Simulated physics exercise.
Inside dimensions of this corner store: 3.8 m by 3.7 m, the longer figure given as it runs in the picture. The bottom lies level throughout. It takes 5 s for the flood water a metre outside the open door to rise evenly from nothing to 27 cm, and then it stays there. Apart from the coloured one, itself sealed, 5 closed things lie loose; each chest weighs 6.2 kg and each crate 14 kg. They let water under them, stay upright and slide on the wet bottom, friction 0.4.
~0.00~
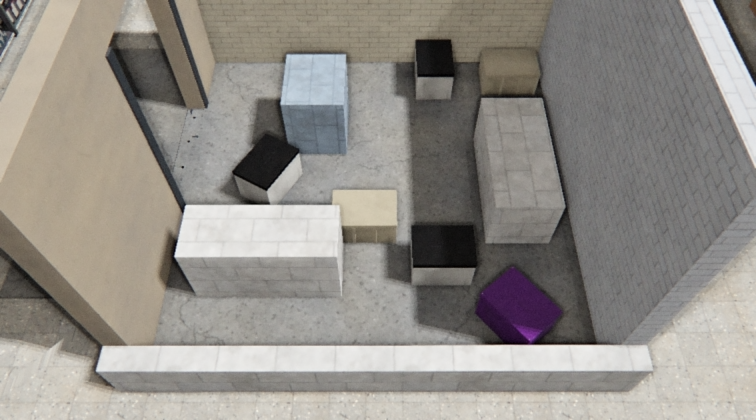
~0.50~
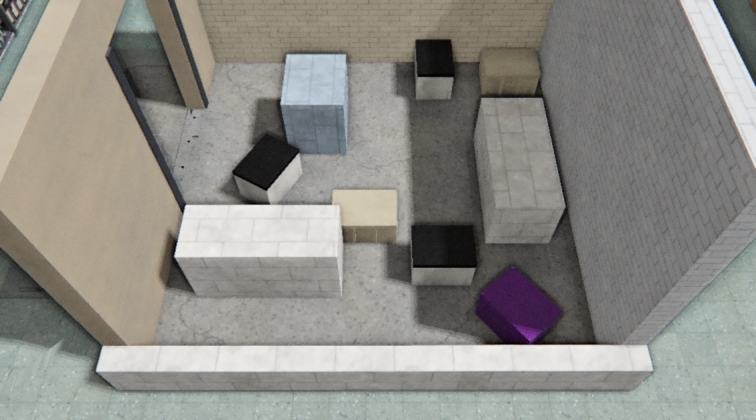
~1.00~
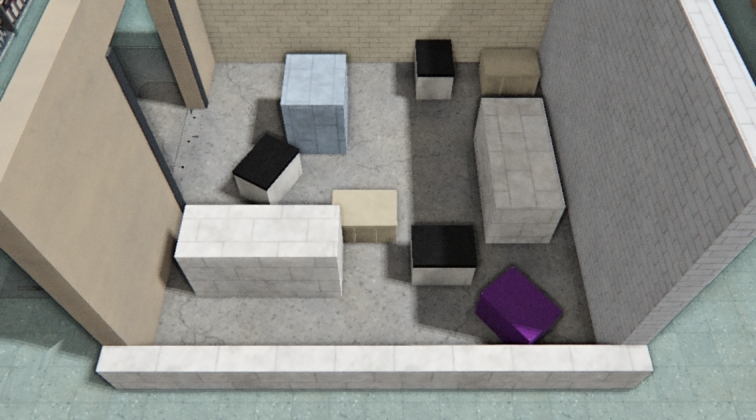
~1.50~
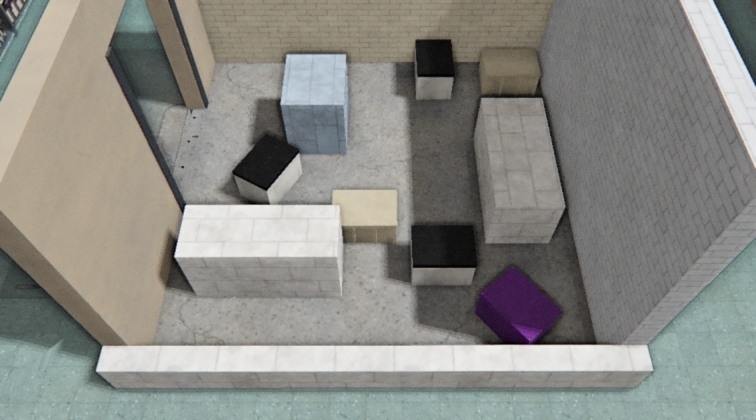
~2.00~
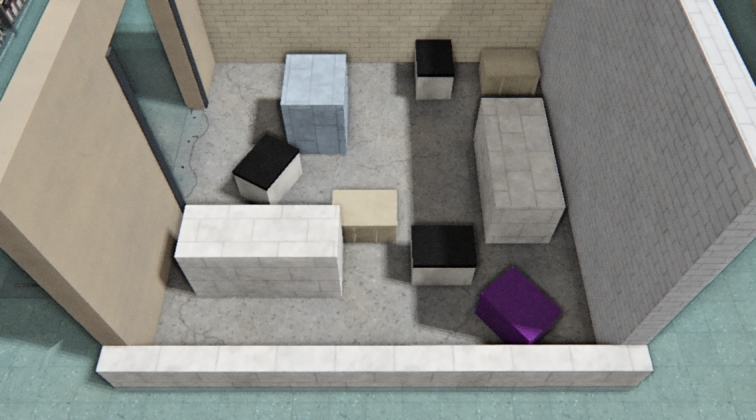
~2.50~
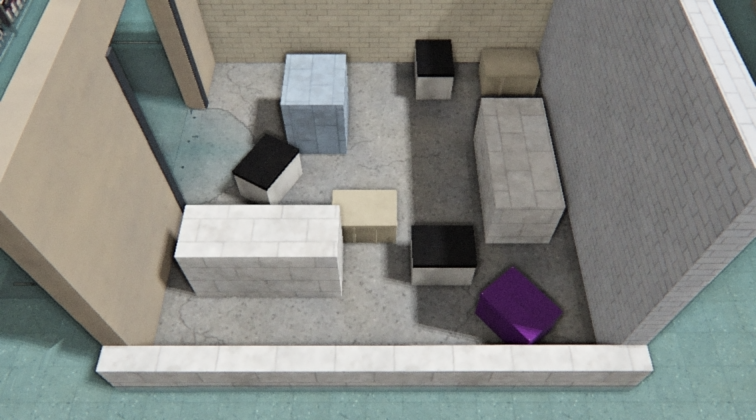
Water spreads around the walled room and enters through the left opening; the boxes stay still.
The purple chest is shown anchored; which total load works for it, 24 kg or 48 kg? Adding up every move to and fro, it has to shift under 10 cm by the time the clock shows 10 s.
Prediction: Only the greater amount steadies it.
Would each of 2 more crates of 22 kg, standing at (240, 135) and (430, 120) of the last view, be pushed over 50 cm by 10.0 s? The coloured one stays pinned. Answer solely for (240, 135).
Well, that one comes out beyond the limit.
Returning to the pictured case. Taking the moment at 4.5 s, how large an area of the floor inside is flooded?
Some 4.5 m2 of it.
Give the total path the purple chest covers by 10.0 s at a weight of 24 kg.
Adding it all up, something like 60 cm.
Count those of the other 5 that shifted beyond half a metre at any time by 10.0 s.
The number is 5.
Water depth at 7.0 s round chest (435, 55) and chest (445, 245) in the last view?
Roughly 9 and 6 cm.
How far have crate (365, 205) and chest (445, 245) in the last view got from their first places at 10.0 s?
60 cm and 100 cm respectively.
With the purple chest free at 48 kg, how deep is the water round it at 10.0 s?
Close to 17 cm deep.
After 3.5 s the purple chest would be 0 cm from its start with 24 kg and 0 cm from its start with 48 kg; 0 cm of water round it then.
After 4.5 s the purple chest would be 0 cm from its start with 24 kg and 0 cm from its start with 48 kg; 0 cm of water round it then.
After 7.0 s the purple chest would be 4 cm from its start with 24 kg and 0 cm from its start with 48 kg; 5 cm of water round it then.
After 10.0 s the purple chest would be 44 cm from its start with 24 kg and 0 cm from its start with 48 kg; 17 cm of water round it then.
